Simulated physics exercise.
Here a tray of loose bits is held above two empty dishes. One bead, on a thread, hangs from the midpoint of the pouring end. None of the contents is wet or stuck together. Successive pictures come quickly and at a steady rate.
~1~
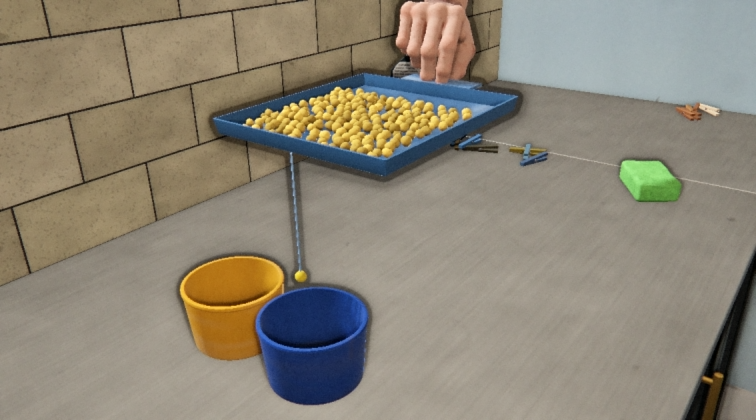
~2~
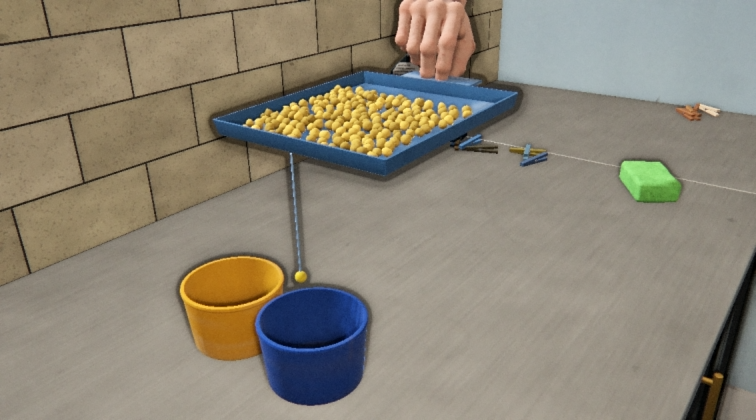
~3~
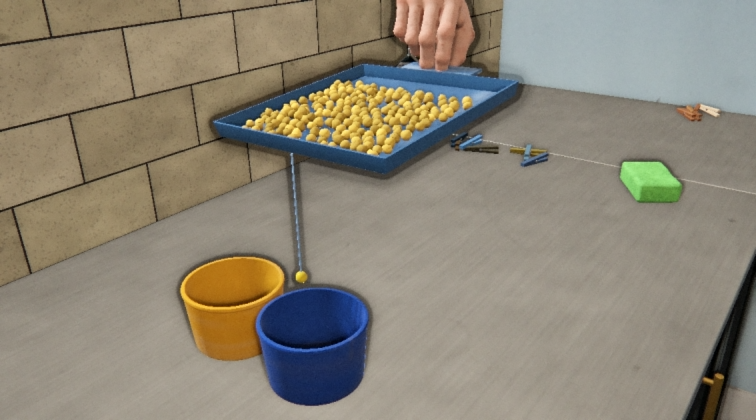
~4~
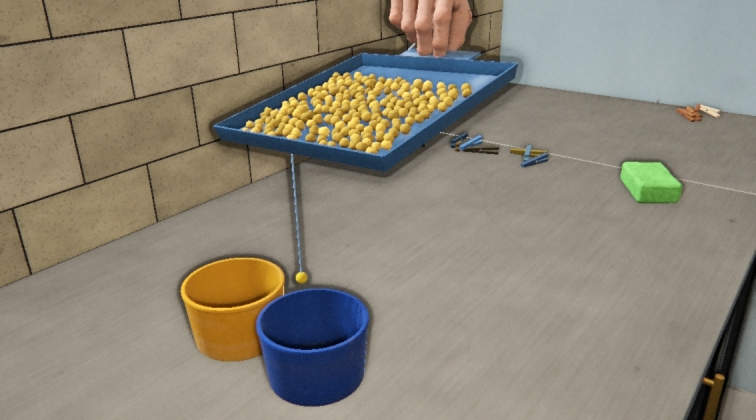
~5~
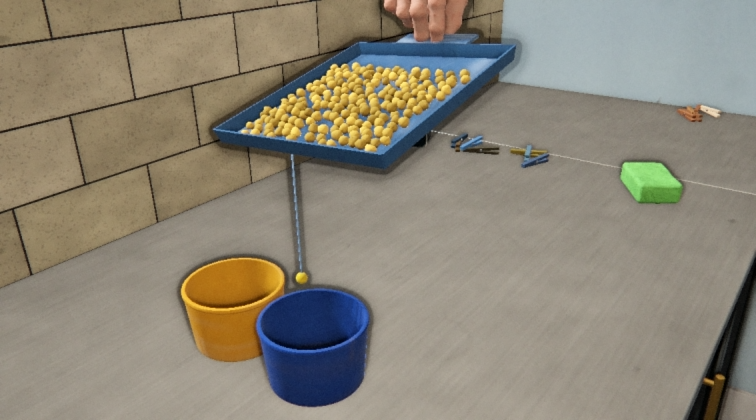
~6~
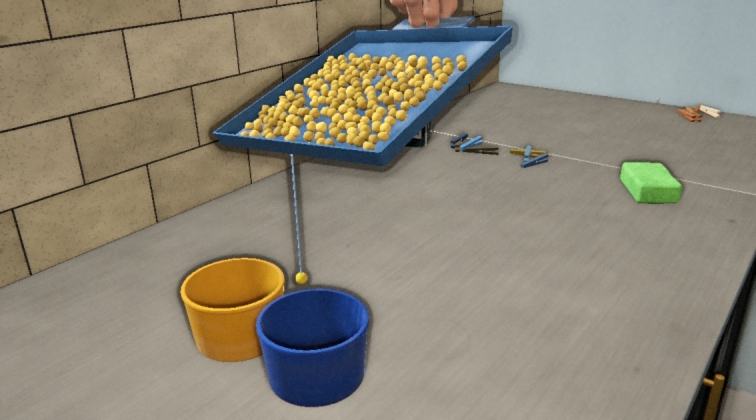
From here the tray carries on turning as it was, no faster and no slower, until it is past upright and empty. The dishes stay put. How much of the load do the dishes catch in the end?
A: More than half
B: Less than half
A.
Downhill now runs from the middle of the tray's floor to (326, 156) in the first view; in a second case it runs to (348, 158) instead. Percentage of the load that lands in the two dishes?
Roughly 30 % in the first case and 40 % in the second.
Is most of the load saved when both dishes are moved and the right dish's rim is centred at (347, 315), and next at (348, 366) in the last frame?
Well, the minor share the first time and the minor share the second time.
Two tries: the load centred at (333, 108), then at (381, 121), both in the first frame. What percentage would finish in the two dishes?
In order, about 80 and 50 in a hundred.
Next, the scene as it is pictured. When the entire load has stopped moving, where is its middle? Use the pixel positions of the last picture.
The centre comes to rest close to (232, 341).
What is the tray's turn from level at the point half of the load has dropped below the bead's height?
Somewhere near 115 degrees, I'd say.
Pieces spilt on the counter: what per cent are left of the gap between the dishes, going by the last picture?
Close to 90 per cent.
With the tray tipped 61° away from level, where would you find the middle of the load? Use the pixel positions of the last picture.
Centre estimate: (284, 96).
Soon, tray tipped steeply; all on the tray.
A while on, tray tipped right over; nearly all on the tray; a stray few in the left dish.
Towards the end, tray tipped past a quarter turn; a small part in the right dish; about half in the left dish; about a third outside both.
Finally, tray tipped past a quarter turn; a small part in the right dish; about half in the left dish; about a third outside both.
